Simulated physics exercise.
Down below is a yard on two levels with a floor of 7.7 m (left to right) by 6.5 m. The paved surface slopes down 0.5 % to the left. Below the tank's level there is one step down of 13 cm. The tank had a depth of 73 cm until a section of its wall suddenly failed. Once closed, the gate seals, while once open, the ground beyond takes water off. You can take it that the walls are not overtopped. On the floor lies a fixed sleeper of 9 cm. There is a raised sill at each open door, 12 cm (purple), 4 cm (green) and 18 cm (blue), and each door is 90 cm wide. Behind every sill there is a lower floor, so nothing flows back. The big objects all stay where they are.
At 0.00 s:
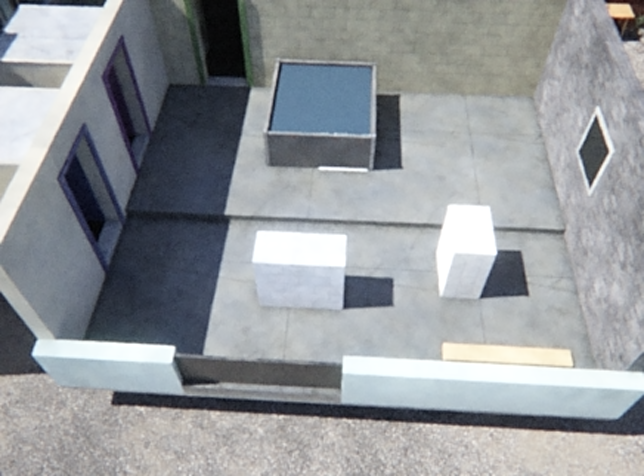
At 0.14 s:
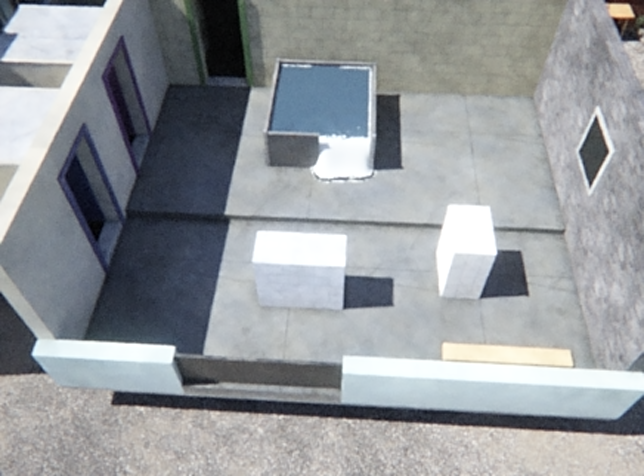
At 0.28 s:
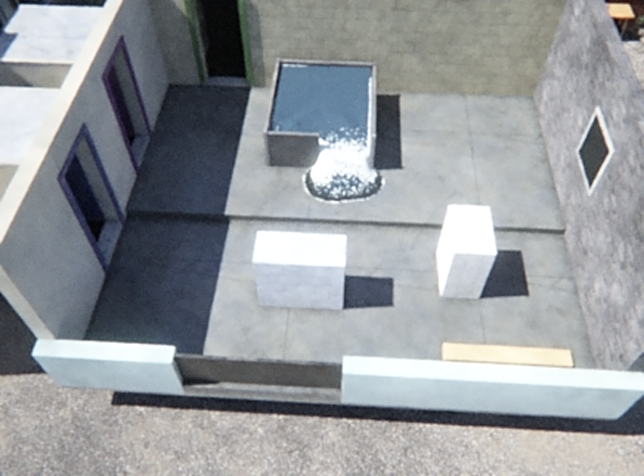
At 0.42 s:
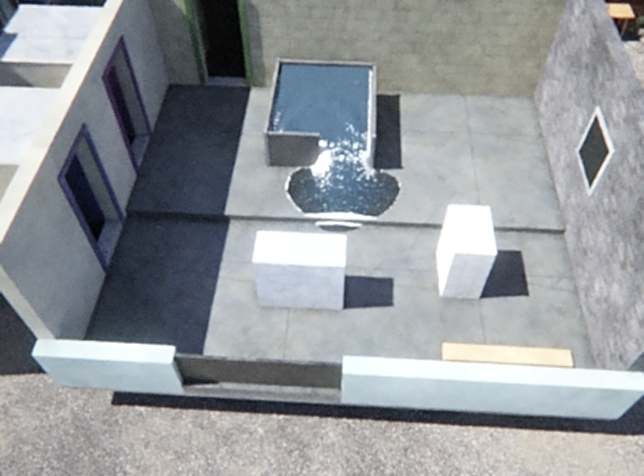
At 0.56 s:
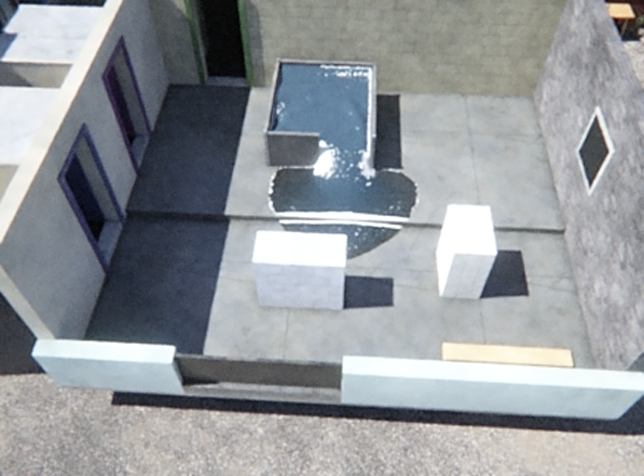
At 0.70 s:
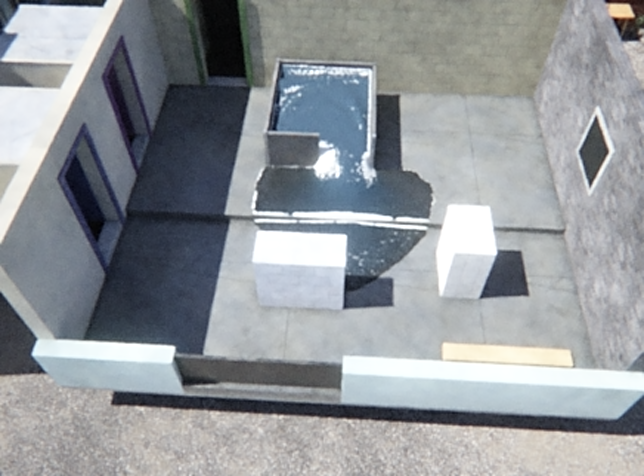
Water pours from a gap in the front of a dark-walled tank near the back of a grey paved yard, seen from a fixed view high above the front wall. Pale blocks stand left and right on the lower floor, with purple-framed openings at left and a diamond window at right. The white-edged gush spreads into a dark, glinting pool, crosses the step and runs between the blocks.
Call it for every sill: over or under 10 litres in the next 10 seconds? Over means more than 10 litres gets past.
Purple door: Under, green door: Under, blue door: Under.
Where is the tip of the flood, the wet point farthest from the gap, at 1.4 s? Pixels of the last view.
I'd put it near pixel (420, 383) of the last picture.
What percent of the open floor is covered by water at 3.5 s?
Close to 50 in a hundred parts are wet.
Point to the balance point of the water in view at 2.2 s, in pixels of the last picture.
About (337, 185).
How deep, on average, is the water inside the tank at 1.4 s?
About 51 cm.
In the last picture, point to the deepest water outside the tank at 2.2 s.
Roughly (431, 372).
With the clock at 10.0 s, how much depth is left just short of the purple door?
It's some 0.5 centimetres deep.
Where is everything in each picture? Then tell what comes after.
The first picture shows the tank at (323, 100) is whole and still, 73 cm deep.
In the second picture, water pours out at (345, 158) and has run 0.5 m, to (317, 174); deepest outside 25 cm, 73 cm at the tank's back.
In the third picture, water pours out at (345, 159) and has run 0.8 m, to (315, 193); deepest outside 39 cm, 73 cm at the tank's back.
In the fourth picture, the front is at (326, 227), 1.4 m from the gap at (345, 159); 1.9 m2 of floor is under water; 73 cm left at the back of the tank.
In the fifth picture, water pours out at (345, 159) and has run 1.9 m, to (332, 255); deepest outside 38 cm, 69 cm at the tank's back.
In the sixth picture, the front is at (352, 285), 2.5 m from the gap at (345, 159); 5.1 m2 of floor is under water; 62 cm left at the back of the tank.
After 1.4 s water covers 25 % of the floor and is deepest (36 cm) near (353, 175); purple door not reached, green door not reached, blue door not reached.
After 2.2 s water covers 35 % of the floor and is deepest (38 cm) near (431, 372); purple door not reached, green door not reached, blue door not reached.
After 3.5 s water covers 50 % of the floor and is deepest (34 cm) near (598, 393); purple door not reached, green door not reached, blue door 12 cm at the sill, 0 L in.
After 6.0 s water covers 60 % of the floor and is deepest (20 cm) near (127, 215); purple door not reached, green door not reached, blue door 14 cm at the sill, 0 L in.
After 10.0 s water covers 55 % of the floor and is deepest (15 cm) near (112, 366); purple door 1 cm at the sill, 0 L in, green door not reached, blue door 12 cm at the sill, 0 L in.
